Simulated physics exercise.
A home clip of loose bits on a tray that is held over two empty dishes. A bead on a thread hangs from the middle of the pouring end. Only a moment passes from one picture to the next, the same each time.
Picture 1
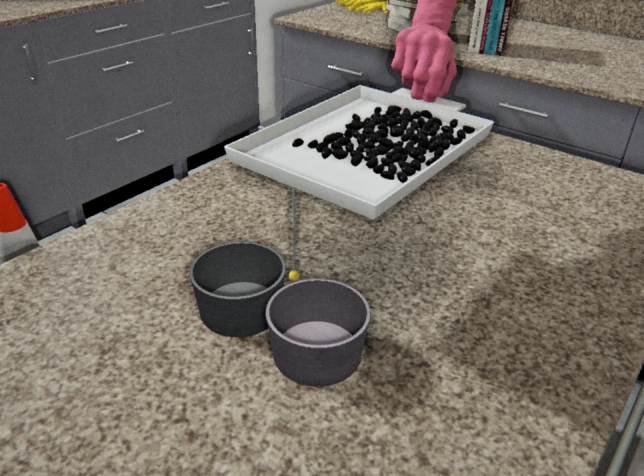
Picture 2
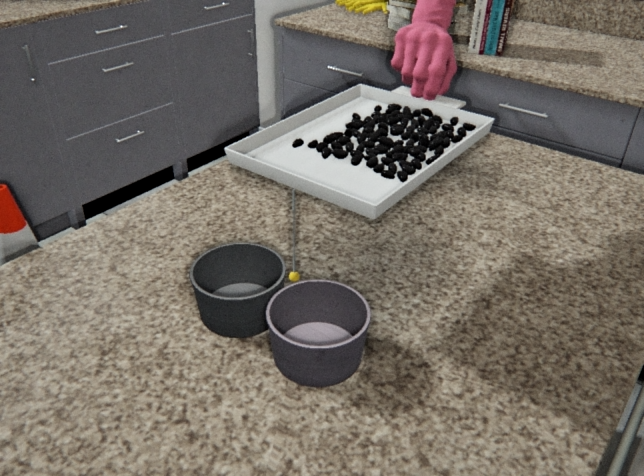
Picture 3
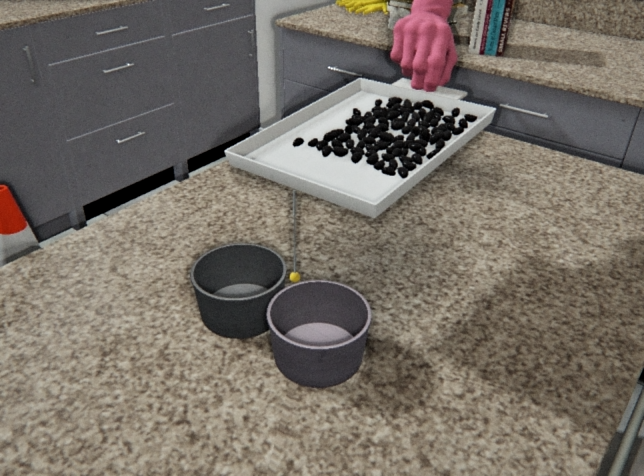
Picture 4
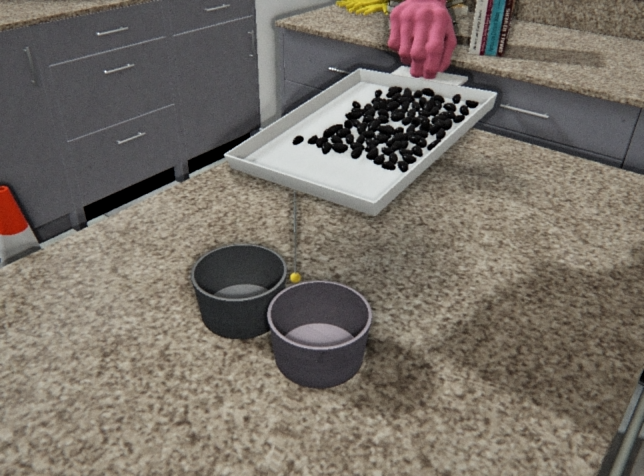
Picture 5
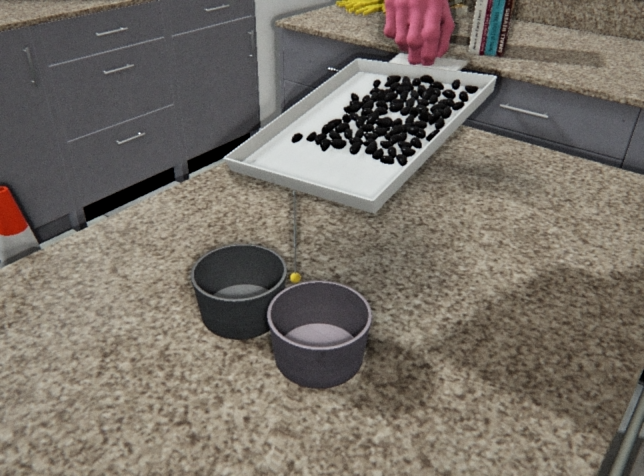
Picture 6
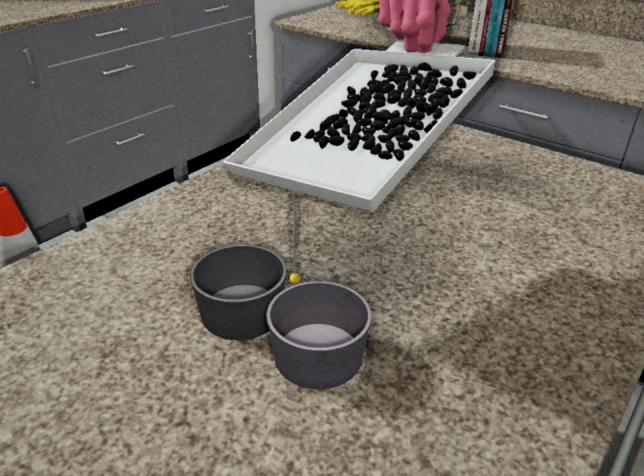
A white tray of black beans tilting gradually toward its left corner as a pink hand raises its far end above two empty dishes.
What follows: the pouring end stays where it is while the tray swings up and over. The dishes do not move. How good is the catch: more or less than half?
Together they catch more than half.
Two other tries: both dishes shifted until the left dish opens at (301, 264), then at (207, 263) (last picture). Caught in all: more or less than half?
One: Under half. Two: Above a half.
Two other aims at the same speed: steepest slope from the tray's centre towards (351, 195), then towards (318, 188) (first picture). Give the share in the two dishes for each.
Near 60 % and 40 %.
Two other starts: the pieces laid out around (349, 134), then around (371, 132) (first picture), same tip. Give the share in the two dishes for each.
In turn 70 and 70 in a hundred.
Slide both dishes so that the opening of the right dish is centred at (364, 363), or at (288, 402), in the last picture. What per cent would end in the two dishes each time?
First some 20, then 0 per cent.
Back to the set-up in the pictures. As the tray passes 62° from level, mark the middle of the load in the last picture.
Near (272, 146).
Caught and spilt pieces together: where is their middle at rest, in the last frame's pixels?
Around (238, 305).
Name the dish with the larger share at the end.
Fuller: The left-hand dish.
Soon, tray tipped steeply; nearly all on the tray; a small part in the left dish; a stray few in the air.
A while on, tray tipped past a quarter turn; about a third on the tray; a stray few in the right dish; about a third in the left dish; a stray few outside both; a small part in the air.
Towards the end, tray tipped past a quarter turn; a stray few in the right dish; nearly all in the left dish; a small part outside both.
Finally, tray tipped past a quarter turn; a stray few in the right dish; nearly all in the left dish; a small part outside both.
